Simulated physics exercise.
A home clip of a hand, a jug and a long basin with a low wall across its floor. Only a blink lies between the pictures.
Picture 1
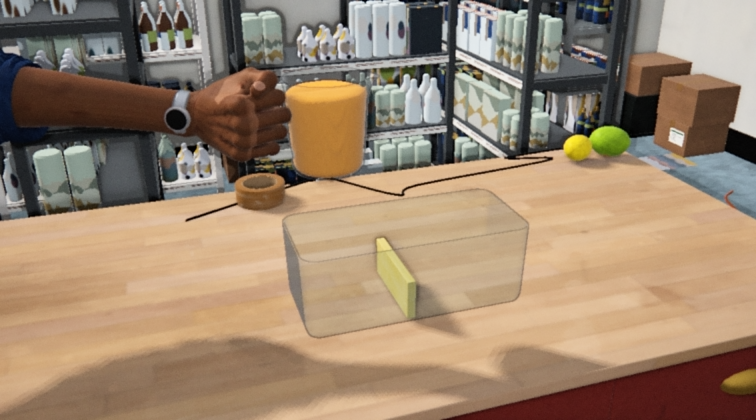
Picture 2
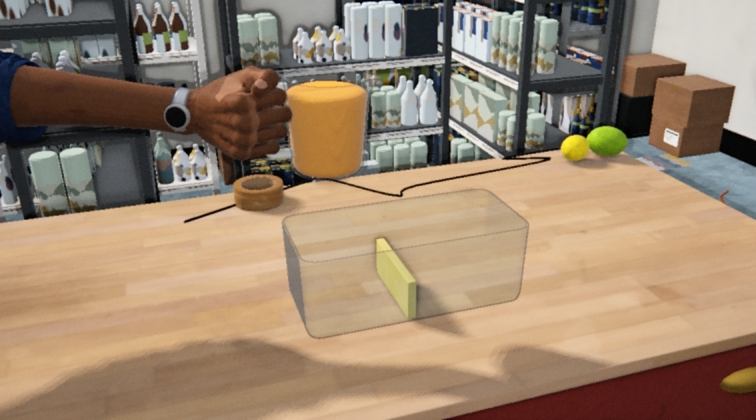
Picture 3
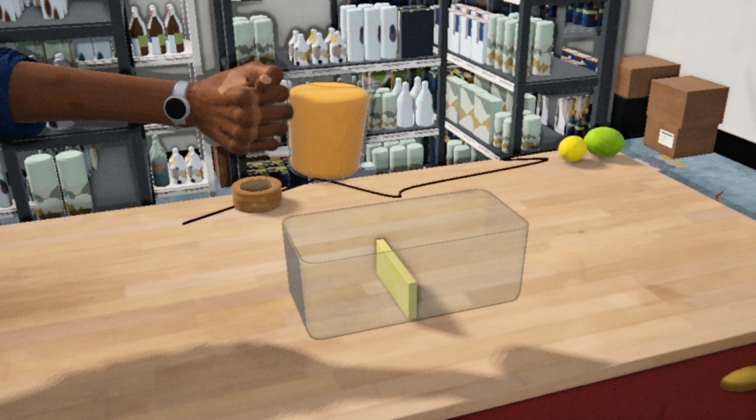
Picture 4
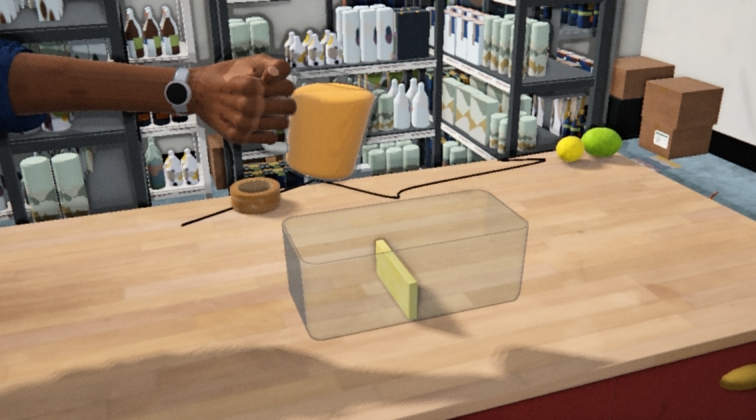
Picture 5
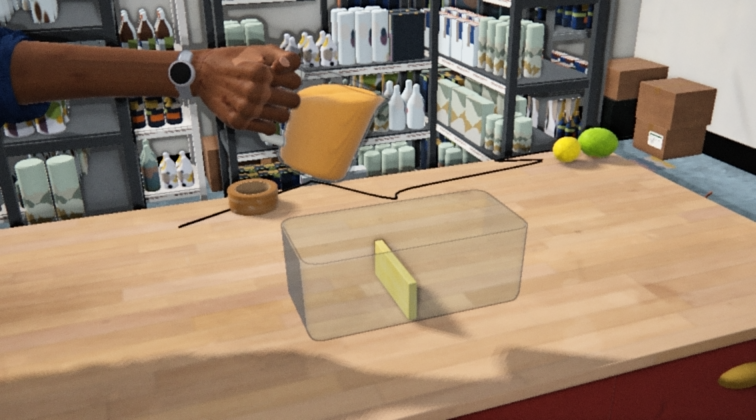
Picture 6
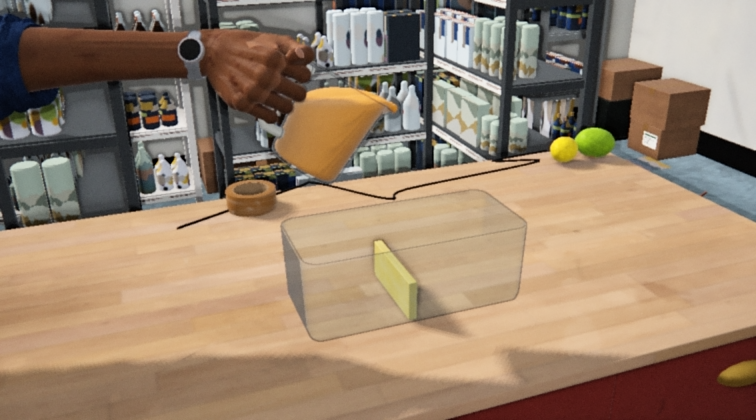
Hand tilting an orange jug steadily to the right above a clear long basin with a low yellow wall across its floor.
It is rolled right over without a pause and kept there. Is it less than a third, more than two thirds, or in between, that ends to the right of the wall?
The share right of the wall is above two thirds.
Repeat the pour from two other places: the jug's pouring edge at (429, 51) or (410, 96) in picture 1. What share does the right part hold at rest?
Near 80 % and 95 %.
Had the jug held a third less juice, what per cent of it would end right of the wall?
Near 80 %.
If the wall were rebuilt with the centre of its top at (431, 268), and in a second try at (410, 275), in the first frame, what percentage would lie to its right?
Roughly 30 per cent, and 60 per cent.
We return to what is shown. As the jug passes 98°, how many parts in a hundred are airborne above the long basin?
Roughly 25 in a hundred.
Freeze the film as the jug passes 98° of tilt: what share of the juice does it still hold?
Roughly 50 in a hundred.
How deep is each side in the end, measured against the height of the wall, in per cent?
The left part 10 per cent, the right part 50.
A moment on, the jug is tipped on its side and 50 per cent is still to pour, 0 is left of the wall and 23 right of it.
Next, the jug is tipped right over and 6 per cent is still to pour, 4 is left of the wall and 80 right of it.
Then the jug is tipped right over and 0 per cent is still to pour, 10 is left of the wall and 89 right of it.
Later the jug is tipped right over and 0 per cent is still to pour, 10 is left of the wall and 89 right of it.
At rest 10 per cent lies left of the wall, 89 right of it and 2 outside.
